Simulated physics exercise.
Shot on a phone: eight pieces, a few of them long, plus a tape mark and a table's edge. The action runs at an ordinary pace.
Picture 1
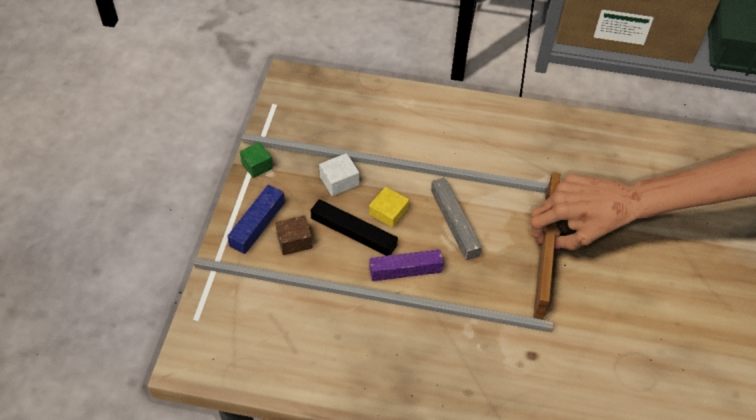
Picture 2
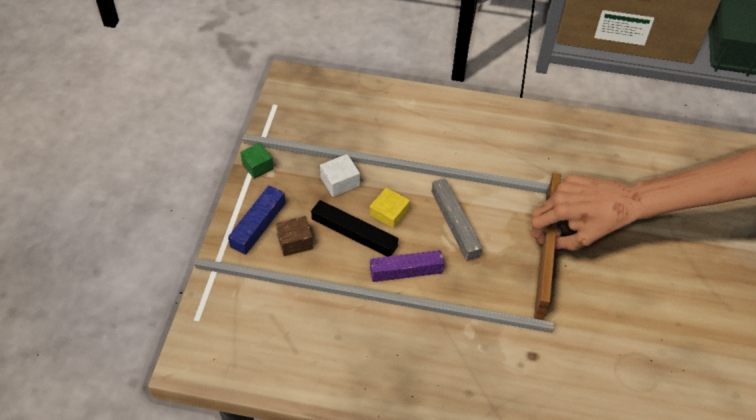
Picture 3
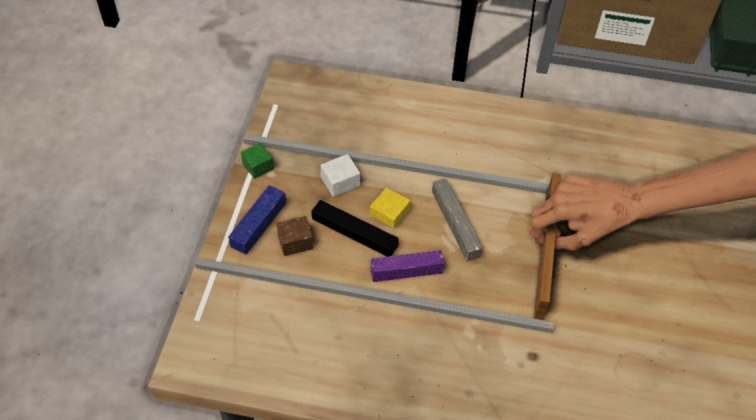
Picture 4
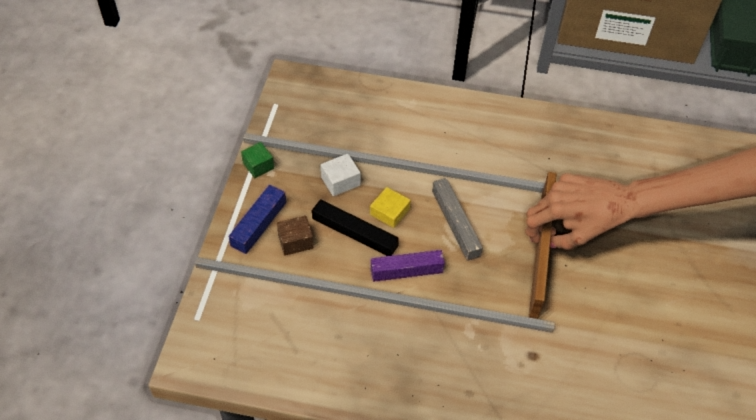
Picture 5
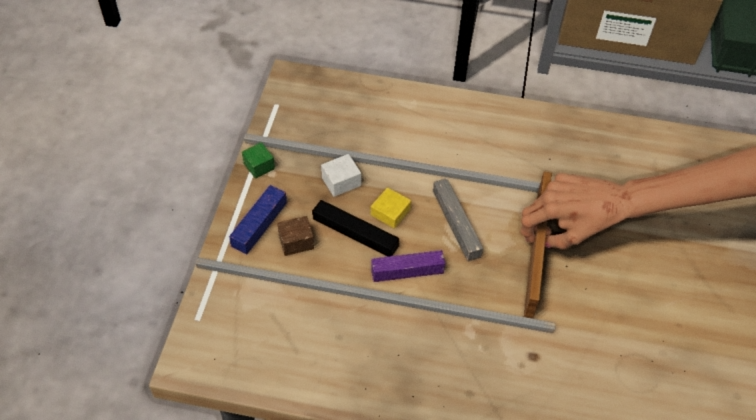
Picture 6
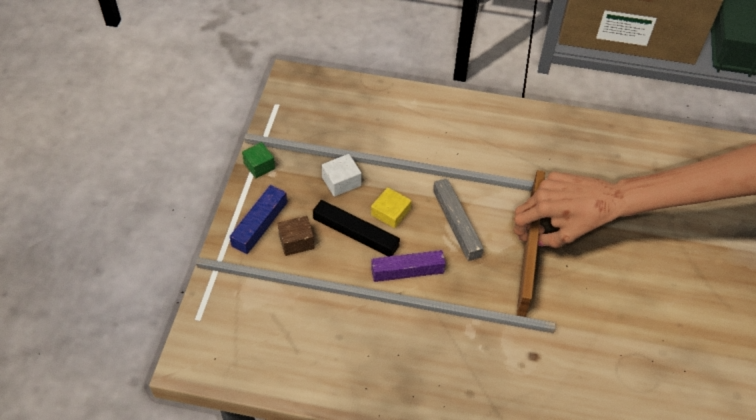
We see a hand holding a wooden board upright at the right of eight coloured blocks and bars lying between two grey rails on a table; it stays nearly still, then slides the board slightly left, without touching the pieces.
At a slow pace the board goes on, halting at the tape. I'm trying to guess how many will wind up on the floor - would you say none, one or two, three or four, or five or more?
Band: Five and up.
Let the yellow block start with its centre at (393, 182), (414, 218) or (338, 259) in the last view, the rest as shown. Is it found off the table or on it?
Taking the places in order, it ends up falling, then ends up falling, then ends up falling.
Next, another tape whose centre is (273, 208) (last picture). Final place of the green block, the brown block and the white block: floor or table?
The green block topples off, the brown block stays put, and the white block stays put.
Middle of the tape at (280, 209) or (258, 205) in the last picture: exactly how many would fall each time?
Counts per try: 1; 4.
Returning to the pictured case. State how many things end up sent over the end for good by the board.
In all, 7 of them.
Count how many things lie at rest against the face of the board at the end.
At rest, 1 are in contact.
A little later, none off yet; green block at rest near (259, 160); blue bar at rest near (259, 219); brown block at rest near (296, 236).
Next, none off yet; green block at rest near (259, 160); blue bar shifted a little near (246, 215); brown block at rest near (295, 237).
Later still, none off yet; green block shifted about its own width near (248, 149); blue bar tilted a little near (206, 209); brown block shifted well along near (231, 225).
When it is over, the number that fall off is five or more; down, purple bar, yellow block, black stick, white block, brown block, blue bar and green block.
